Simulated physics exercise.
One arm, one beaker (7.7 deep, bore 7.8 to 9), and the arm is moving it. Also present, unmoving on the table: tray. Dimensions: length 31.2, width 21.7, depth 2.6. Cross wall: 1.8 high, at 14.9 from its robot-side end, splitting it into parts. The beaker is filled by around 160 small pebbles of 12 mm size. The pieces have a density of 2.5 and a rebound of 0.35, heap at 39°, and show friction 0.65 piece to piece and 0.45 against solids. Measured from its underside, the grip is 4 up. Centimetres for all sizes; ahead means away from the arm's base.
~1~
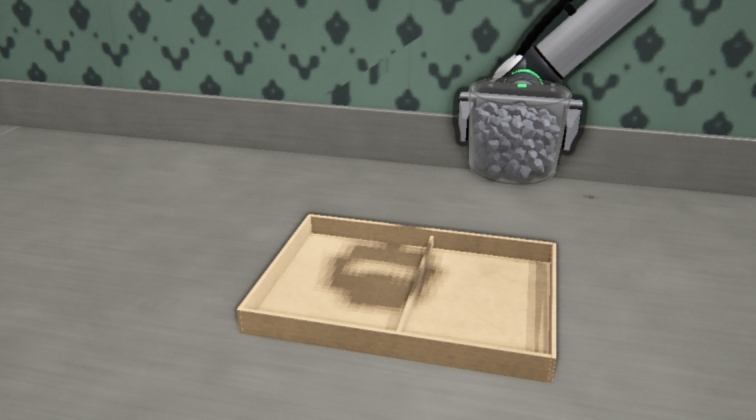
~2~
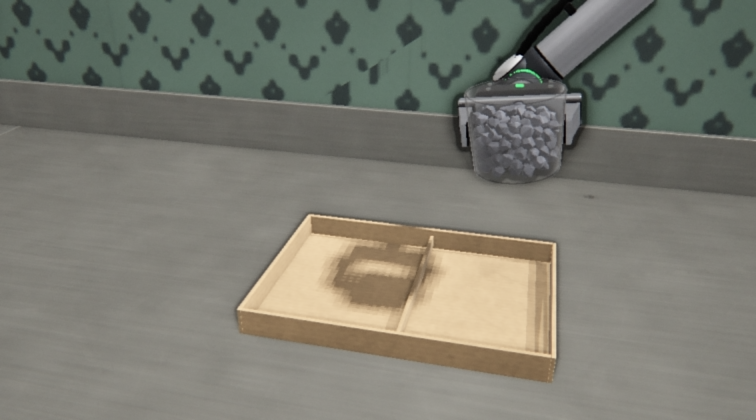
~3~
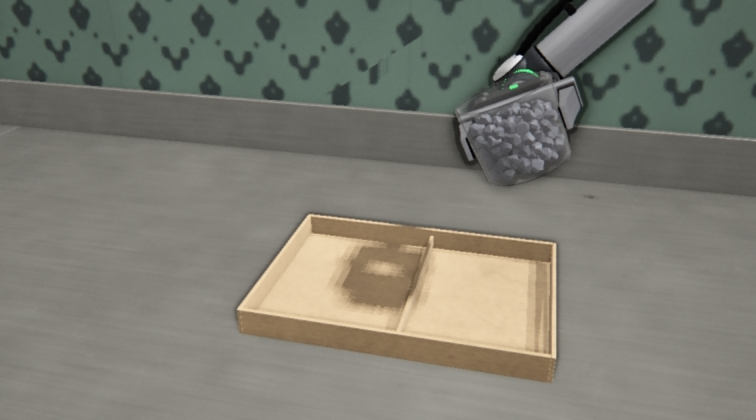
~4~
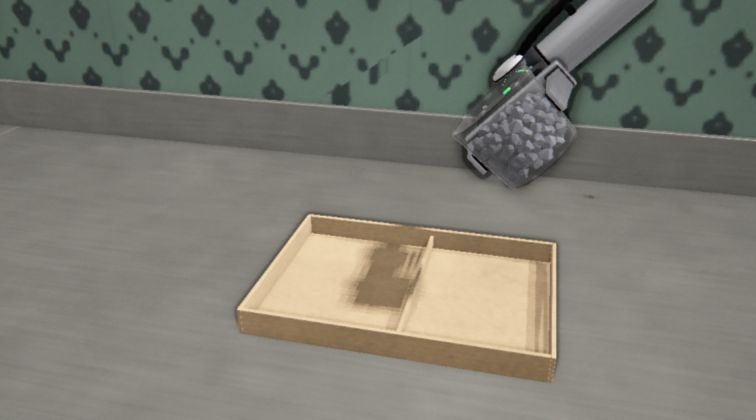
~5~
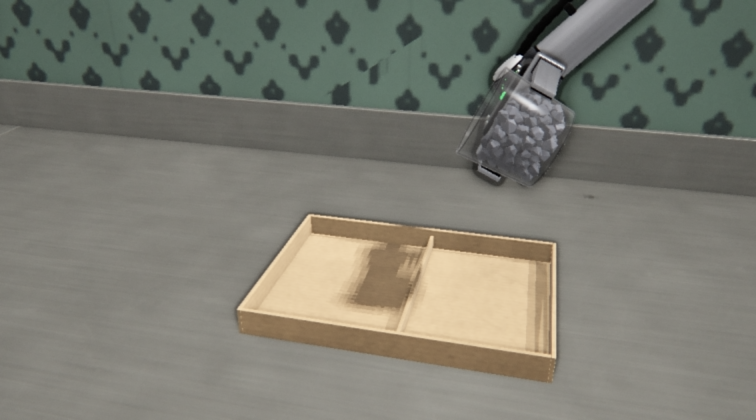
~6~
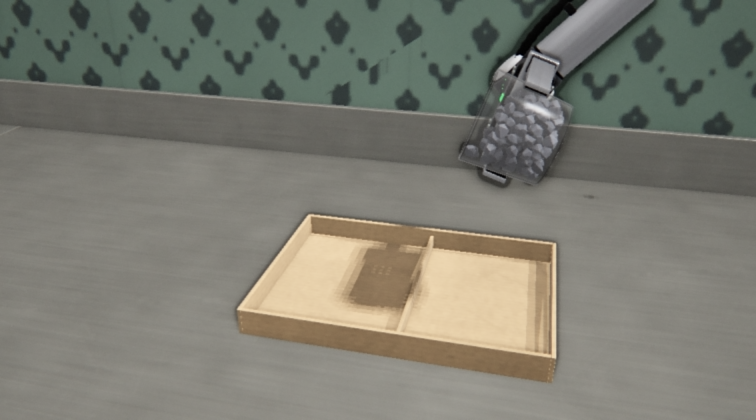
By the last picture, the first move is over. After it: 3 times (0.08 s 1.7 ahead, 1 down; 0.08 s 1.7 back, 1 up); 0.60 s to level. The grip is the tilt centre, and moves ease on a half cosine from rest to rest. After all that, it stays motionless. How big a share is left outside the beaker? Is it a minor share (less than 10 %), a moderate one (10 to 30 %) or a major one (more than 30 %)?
A moderate share.
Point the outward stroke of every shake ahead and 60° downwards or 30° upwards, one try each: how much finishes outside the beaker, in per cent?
Roughly 5 per cent, then 50 per cent.
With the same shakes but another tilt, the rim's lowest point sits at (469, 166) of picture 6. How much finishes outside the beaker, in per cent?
Roughly 50 percent, give or take.
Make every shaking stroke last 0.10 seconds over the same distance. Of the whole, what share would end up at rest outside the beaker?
Roughly 10 in a hundred.
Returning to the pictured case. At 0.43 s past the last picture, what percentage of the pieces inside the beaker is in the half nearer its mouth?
About 45 percent.
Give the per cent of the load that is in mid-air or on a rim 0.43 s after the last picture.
Around 2 percent of the load.
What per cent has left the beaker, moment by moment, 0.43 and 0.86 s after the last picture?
In turn: 10 %, then 15 %.
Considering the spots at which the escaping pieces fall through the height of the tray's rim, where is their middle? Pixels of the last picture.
About at (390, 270).
Then, 0.43 s on, tilted 71° forward, highest piece 22 above the table; 144 in the beaker, 12 in the far-side part, 2 in the robot-side part, 3 in flight or on a rim.
Then, 0.86 s on, tilted 20° forward, highest piece 23 above the table; 137 in the beaker, 19 in the far-side part, 5 in the robot-side part.
Then, 1.28 s on, level, highest piece 25 above the table; 137 in the beaker, 19 in the far-side part, 5 in the robot-side part.
Then, 2.33 s on, level, highest piece 25 above the table; 137 in the beaker, 19 in the far-side part, 5 in the robot-side part.
In the end, 137 in the beaker, 19 in the far-side part, 5 in the robot-side part. That is 15 % outside the beaker.
